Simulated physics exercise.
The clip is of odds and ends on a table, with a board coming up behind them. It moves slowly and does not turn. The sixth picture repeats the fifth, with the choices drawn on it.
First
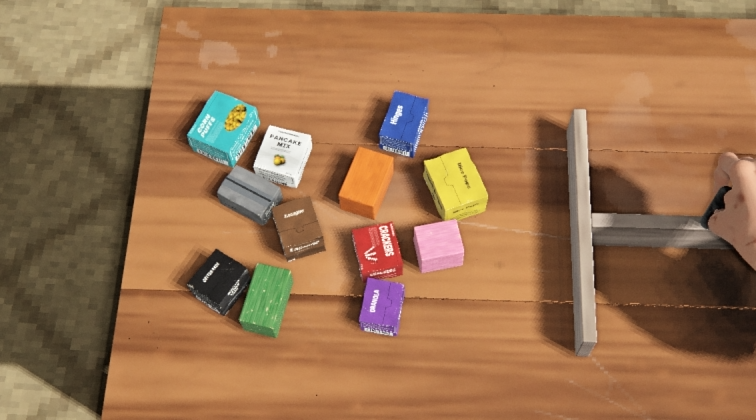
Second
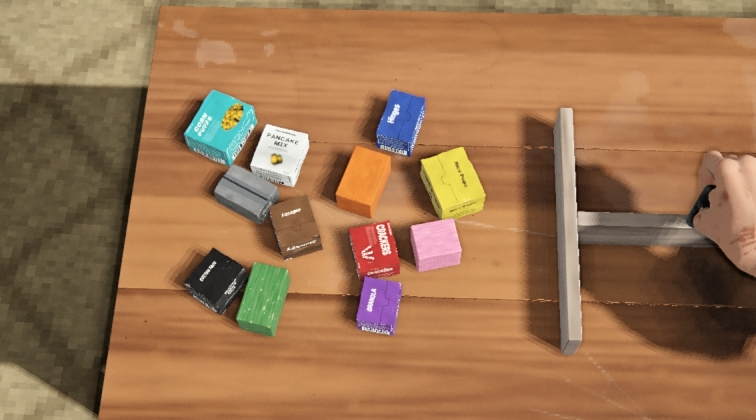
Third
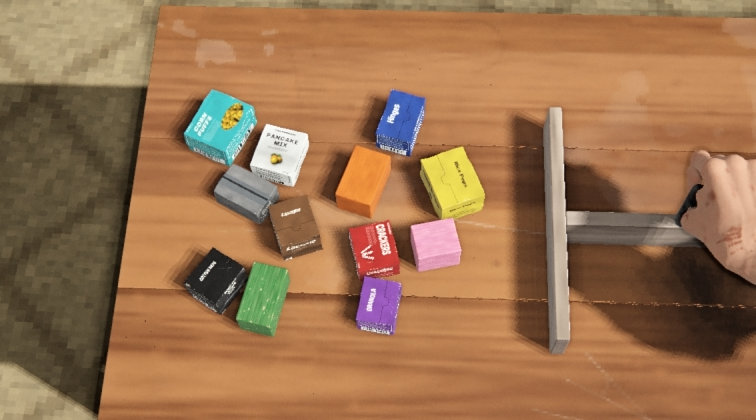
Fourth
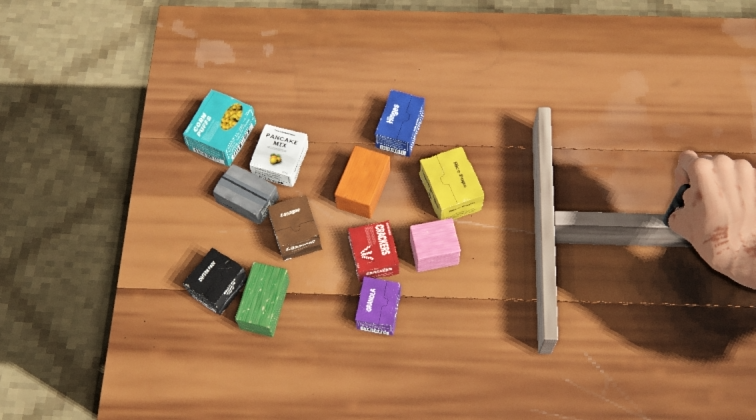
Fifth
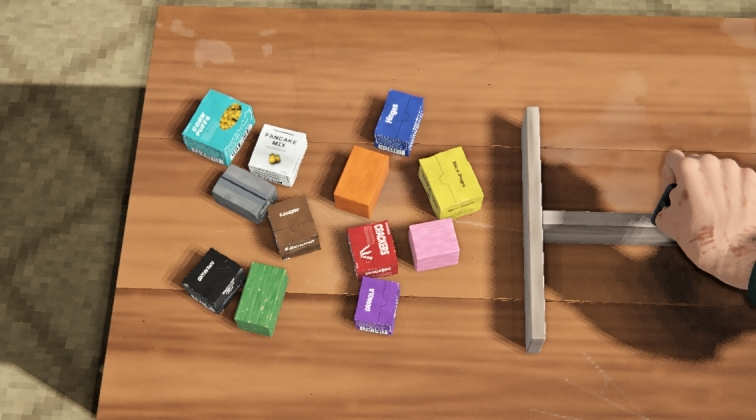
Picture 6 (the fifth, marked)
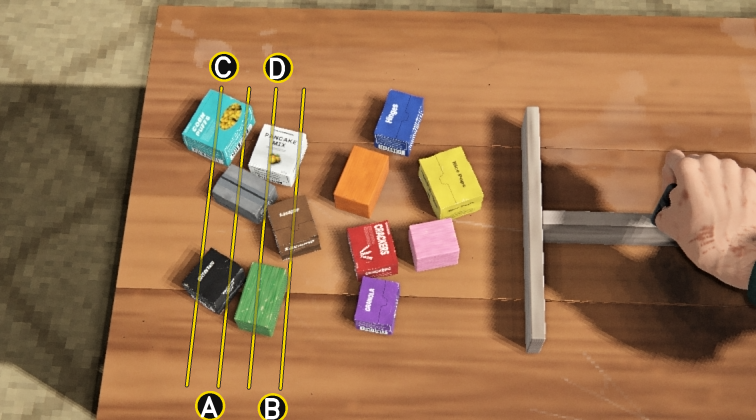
On a wooden tabletop, a hand slowly sliding a grey T-shaped board leftward toward scattered small coloured boxes and blocks, which stay still.
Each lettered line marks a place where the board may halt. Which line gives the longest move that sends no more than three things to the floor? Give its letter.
No farther than C.
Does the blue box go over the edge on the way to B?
By then, no.
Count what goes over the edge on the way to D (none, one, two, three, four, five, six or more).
In all, none.
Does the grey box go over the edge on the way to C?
Yes.
On the marked copy, A at (235, 228); B at (293, 230); C at (205, 227); D at (263, 229).
With C. Early on, board (413, 213); blue box (391, 123); red packet (341, 251).
Further on, board (293, 210); turquoise packet (185, 101); brown packet (181, 235).
At the end, board (204, 208); brown packet over the edge; black box over the edge; three fallen.
As for the rest, A is within the limit but short; B is within the limit but short; D is within the limit but short.
